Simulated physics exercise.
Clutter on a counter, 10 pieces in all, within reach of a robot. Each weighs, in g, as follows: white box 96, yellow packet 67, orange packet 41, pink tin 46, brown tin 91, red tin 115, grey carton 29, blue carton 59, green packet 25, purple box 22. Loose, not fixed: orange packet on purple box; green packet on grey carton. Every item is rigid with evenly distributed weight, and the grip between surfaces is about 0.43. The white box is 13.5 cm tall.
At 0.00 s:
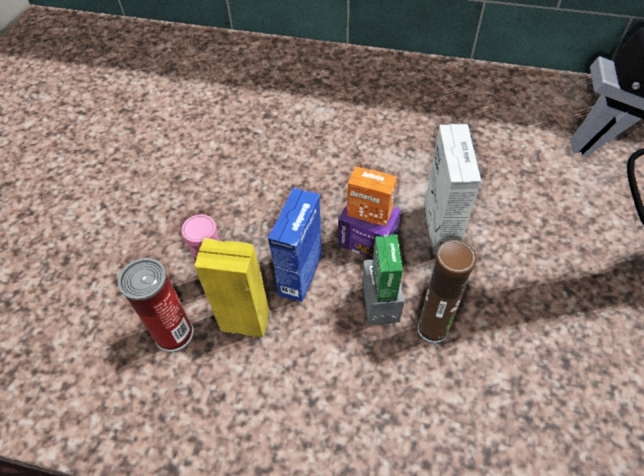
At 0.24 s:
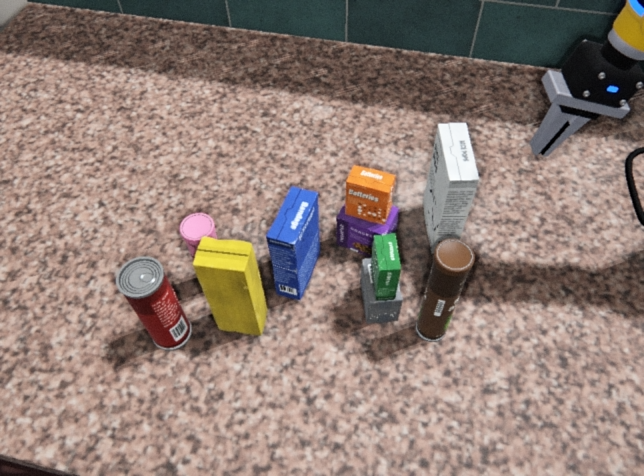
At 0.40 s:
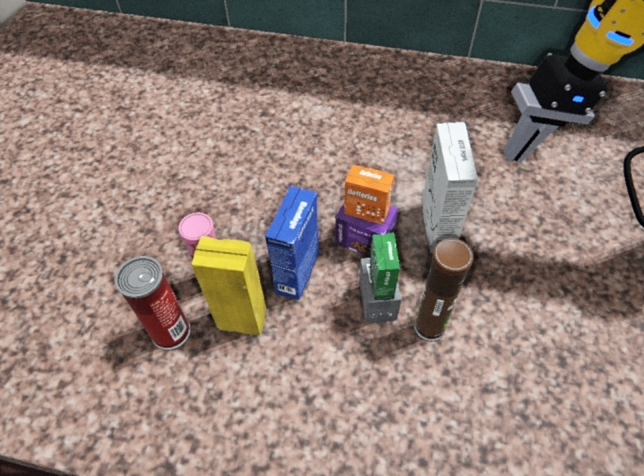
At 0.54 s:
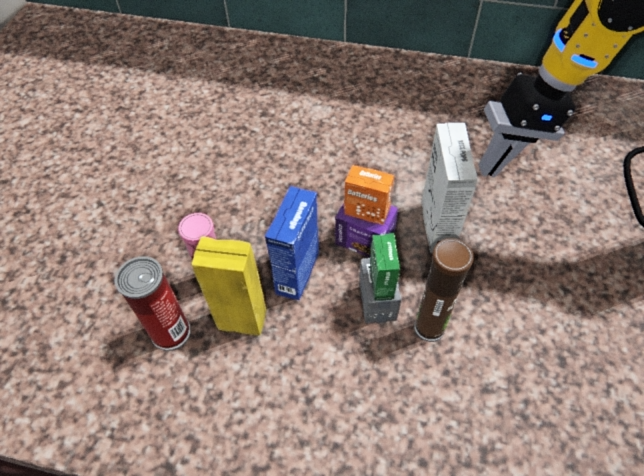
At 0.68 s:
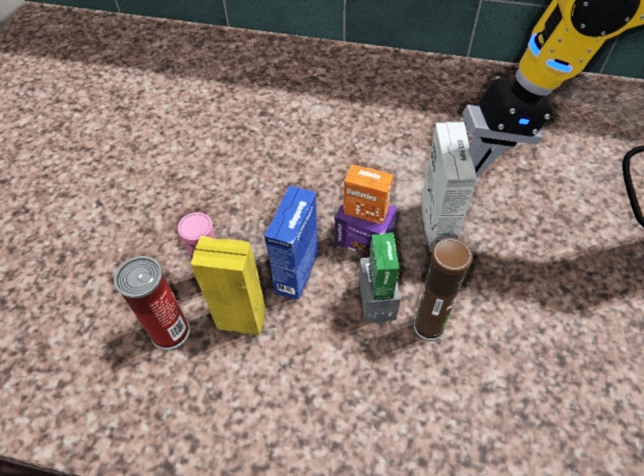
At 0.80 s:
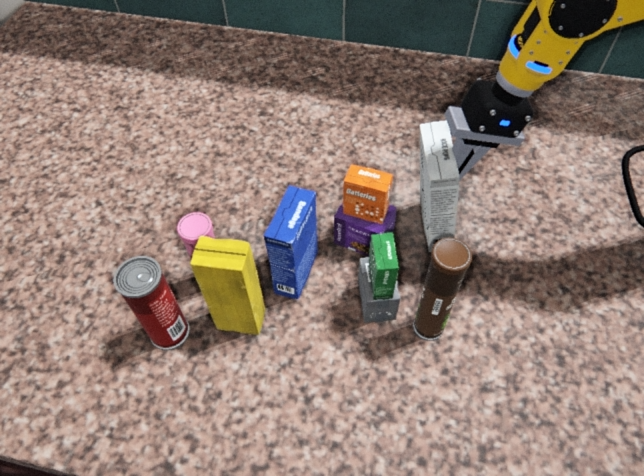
In the video, a yellow and black robot arm enters from the upper right and moves left behind packets, cartons and tins on a speckled counter, reaching the tall white box, which tilts slightly left.
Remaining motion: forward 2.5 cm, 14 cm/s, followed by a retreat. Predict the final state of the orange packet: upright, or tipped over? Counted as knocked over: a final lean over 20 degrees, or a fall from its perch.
The orange packet finishes upright.
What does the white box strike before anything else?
Orange packet.
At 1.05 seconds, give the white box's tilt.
It is some 25° from upright at that moment.
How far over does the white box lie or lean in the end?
Roughly 20 degrees from upright.
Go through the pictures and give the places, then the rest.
In the first picture, fingers at (596, 123); white box (449, 193) upright; orange packet (371, 197).
In the second picture, fingers at (552, 126); white box (447, 192) upright; yellow packet (234, 290), pink tin (207, 255).
In the third picture, fingers at (523, 135); white box (446, 192) upright; brown tin (440, 295), red tin (156, 307).
In the fourth picture, fingers at (497, 150); white box (446, 192) upright; grey carton (379, 290), blue carton (295, 246).
In the fifth picture, fingers at (476, 154); white box (445, 191) upright; green packet (383, 267), purple box (365, 226).
In the sixth picture, fingers at (459, 155); white box (437, 190) leaning 7°; orange packet (367, 195).
After 1.05 s, orange packet and white box touch at 0.99 s; leaning white box 23°.
After 1.35 s, leaning white box 23°.
After 1.80 s, leaning white box 23°.
At rest, past 20° or fallen, white box. Standing, brown tin, grey carton, purple box, blue carton, yellow packet, red tin, pink tin, orange packet and green packet.
